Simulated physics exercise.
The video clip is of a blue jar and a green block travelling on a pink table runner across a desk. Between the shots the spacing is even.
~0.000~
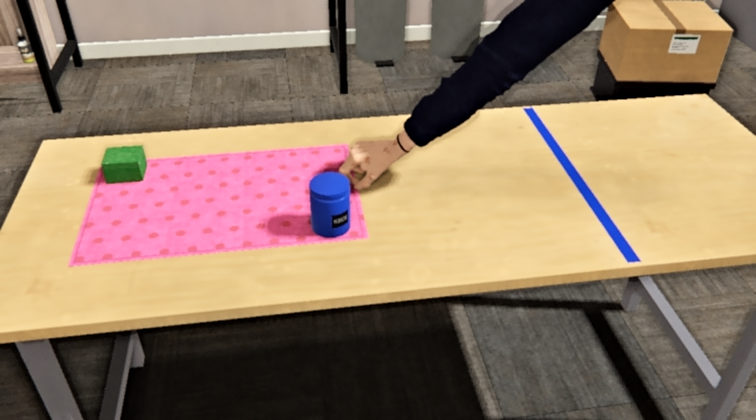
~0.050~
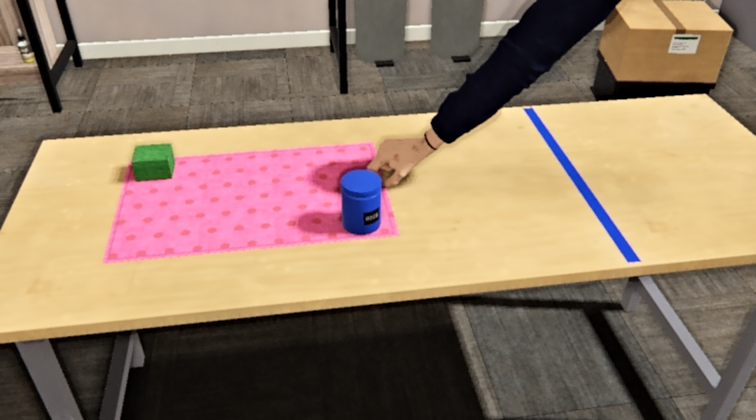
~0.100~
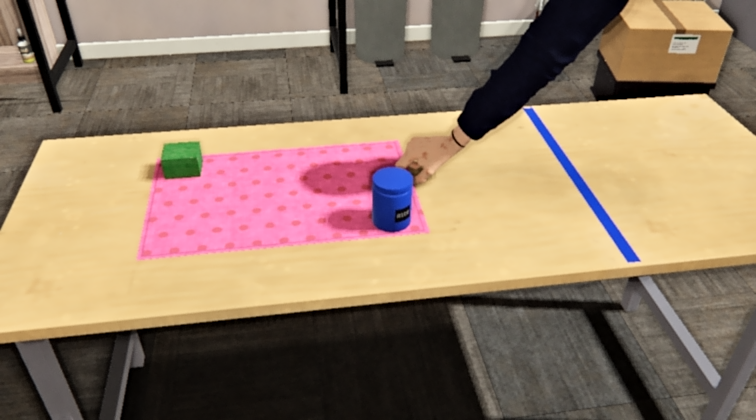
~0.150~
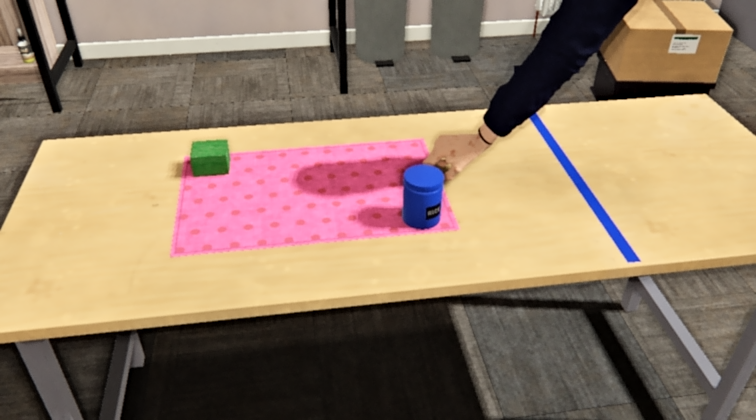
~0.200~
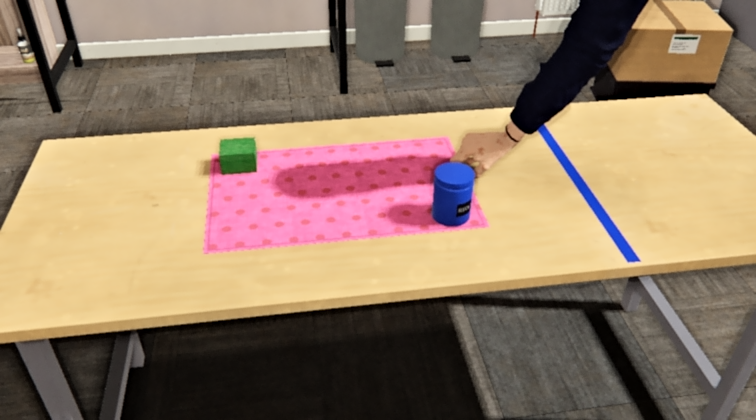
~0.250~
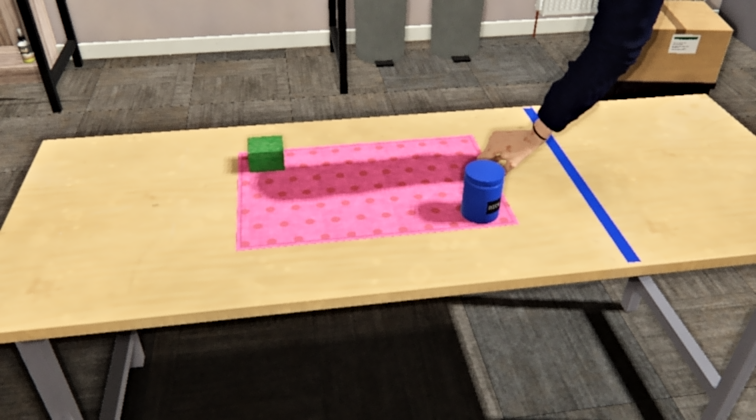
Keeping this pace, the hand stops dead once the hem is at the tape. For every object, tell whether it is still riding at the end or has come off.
Blue jar - come off, green block - still riding.
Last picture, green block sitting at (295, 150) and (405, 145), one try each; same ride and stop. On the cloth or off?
In the first case the item rides out the stop, and in the second case it goes over the edge.
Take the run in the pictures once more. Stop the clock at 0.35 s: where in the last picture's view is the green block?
Its middle sits close to (321, 150).
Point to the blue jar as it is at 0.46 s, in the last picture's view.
Near (599, 182).
After 0.35 s, hem short of the tape; blue jar on the cloth near (541, 187); green block on the cloth near (321, 150).
After 0.46 s, hem at the tape; blue jar ahead of the hem near (599, 182); green block on the cloth near (376, 145).
In the end, hem at the tape; blue jar knocked over near (659, 182); green block on the cloth near (449, 140). The blue jar slides clear of the cloth and the green block keeps its seat.
